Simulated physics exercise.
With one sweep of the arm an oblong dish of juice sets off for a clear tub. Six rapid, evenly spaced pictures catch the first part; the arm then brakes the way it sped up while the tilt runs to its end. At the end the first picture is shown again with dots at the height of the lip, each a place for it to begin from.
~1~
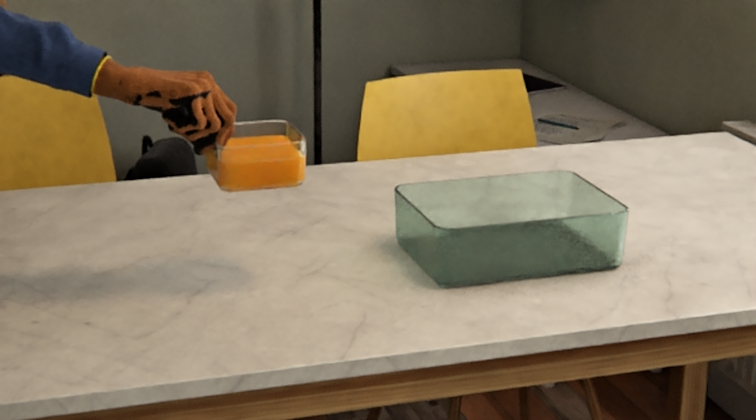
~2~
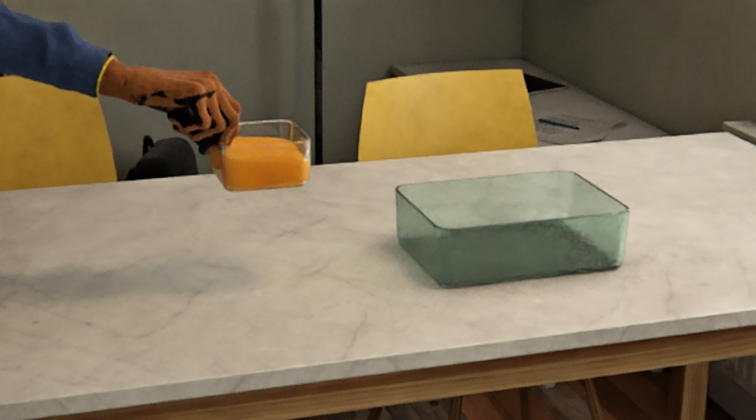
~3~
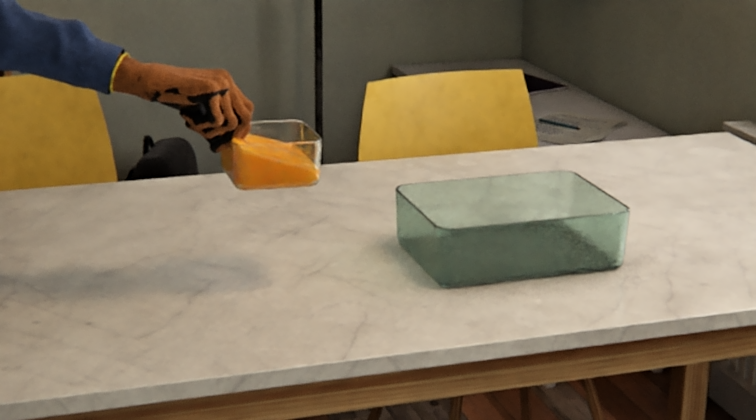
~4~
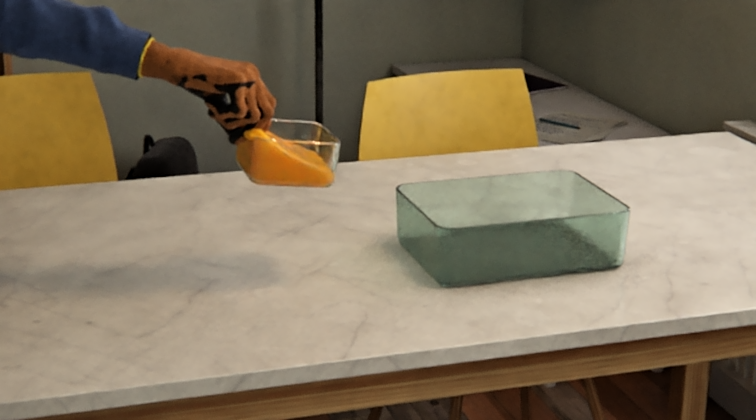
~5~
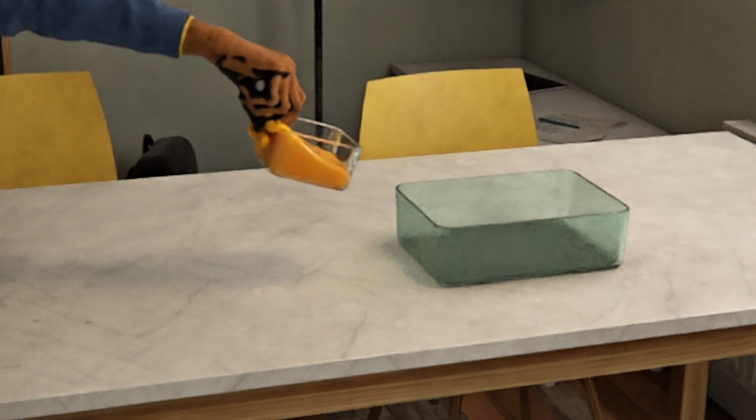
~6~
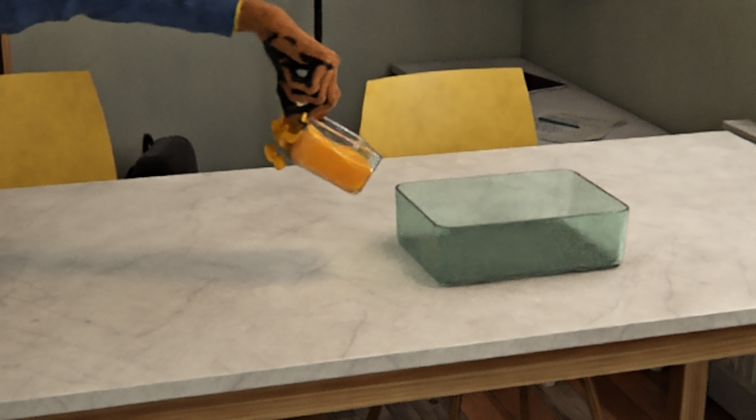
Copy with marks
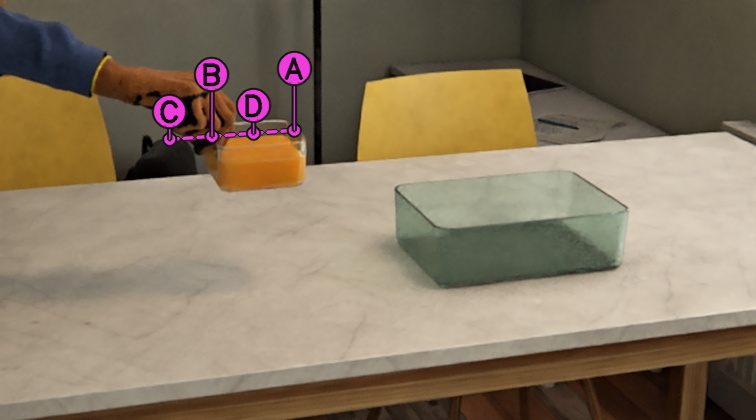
A gloved hand carries a clear oblong dish of orange juice rightward above a marble table toward a greenish clear tub, gradually tilting it to the right as juice slops over the rim on the hand's side.
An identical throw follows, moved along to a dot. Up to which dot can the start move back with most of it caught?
Use dot D.
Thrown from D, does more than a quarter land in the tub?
Yes.
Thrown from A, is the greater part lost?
No, that is safe.
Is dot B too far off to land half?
Yes.
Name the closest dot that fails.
That is dot B.
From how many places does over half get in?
Two.
On the marked copy, A at (294, 130); B at (211, 136); C at (169, 139); D at (253, 133).
With A, about 77 % lands in the tub, 11 % falls short and 11 % goes beside or beyond.
With B, about 24 % lands in the tub, 70 % falls short and 6 % goes beside or beyond.
With C, about 0 % lands in the tub, 97 % falls short and 3 % goes beside or beyond.
With D, about 66 % lands in the tub, 27 % falls short and 8 % goes beside or beyond.
